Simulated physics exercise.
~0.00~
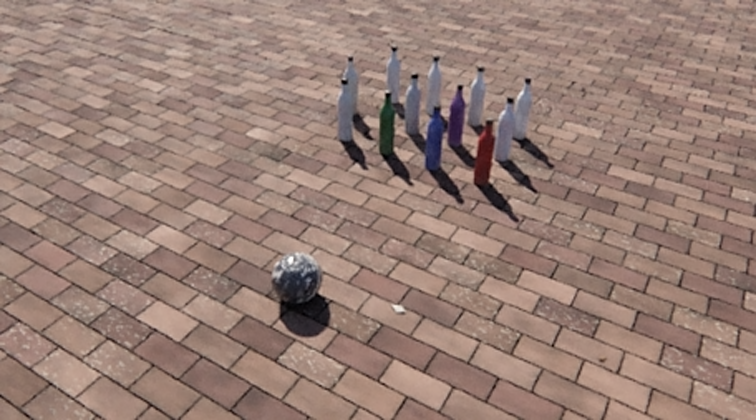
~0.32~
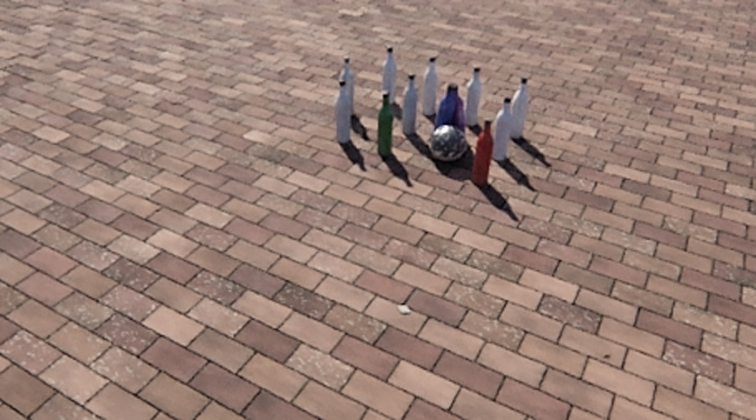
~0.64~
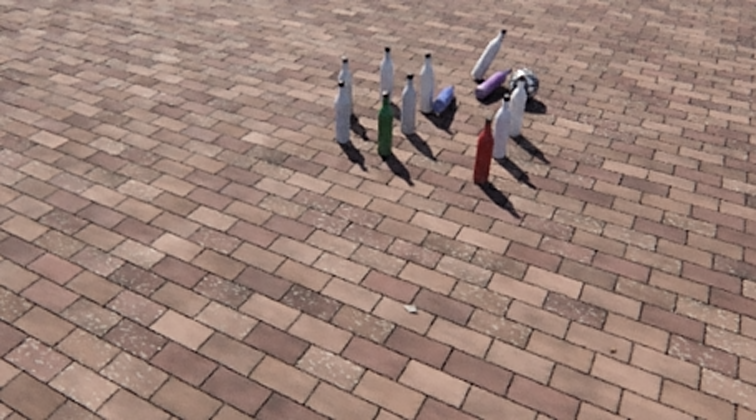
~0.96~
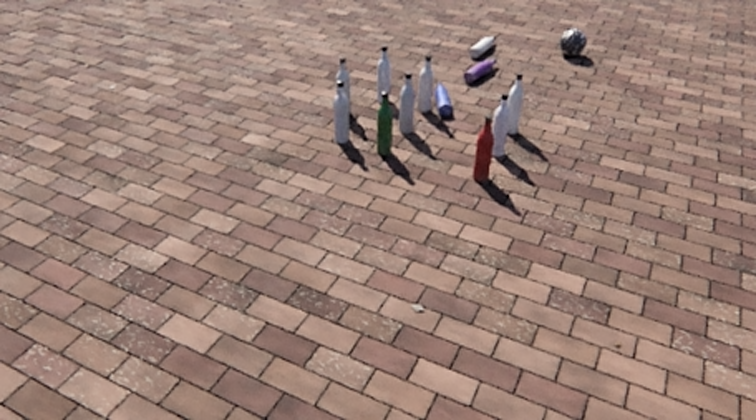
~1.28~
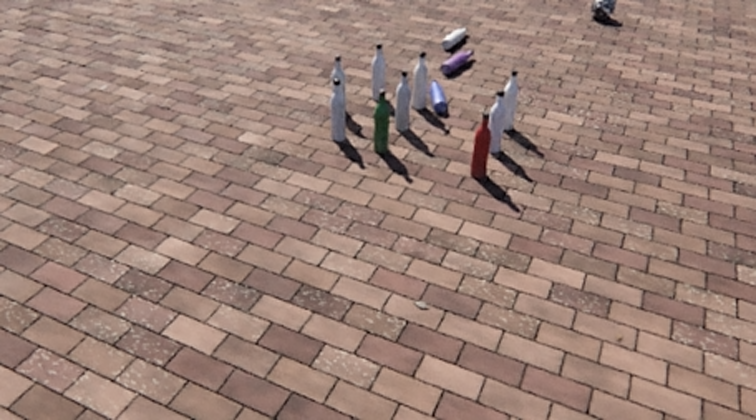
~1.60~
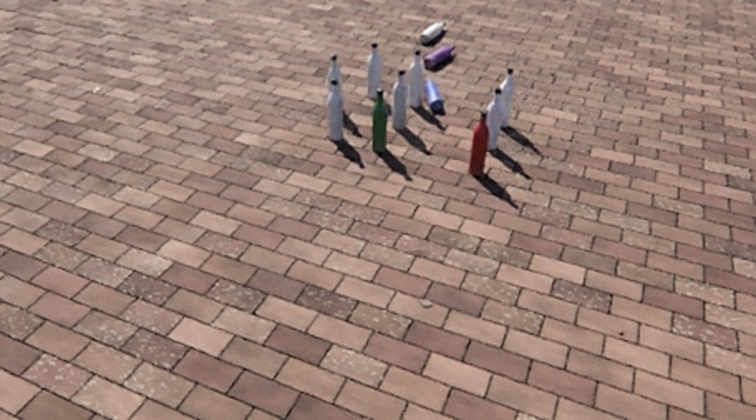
On a sunlit pavement of reddish-brown bricks, twelve capped bottles stand in a group, most of them white, with one green, one blue, one purple and one red. A speckled grey ball rolls away from the viewer toward the right and strikes the blue bottle. The blue bottle topples, and the ball carries on as the purple bottle goes over and a white one behind it tips. The ball rolls off toward the upper right and leaves view, while the purple and white bottles roll left. Three bottles end up lying down, with the red and green ones still upright.
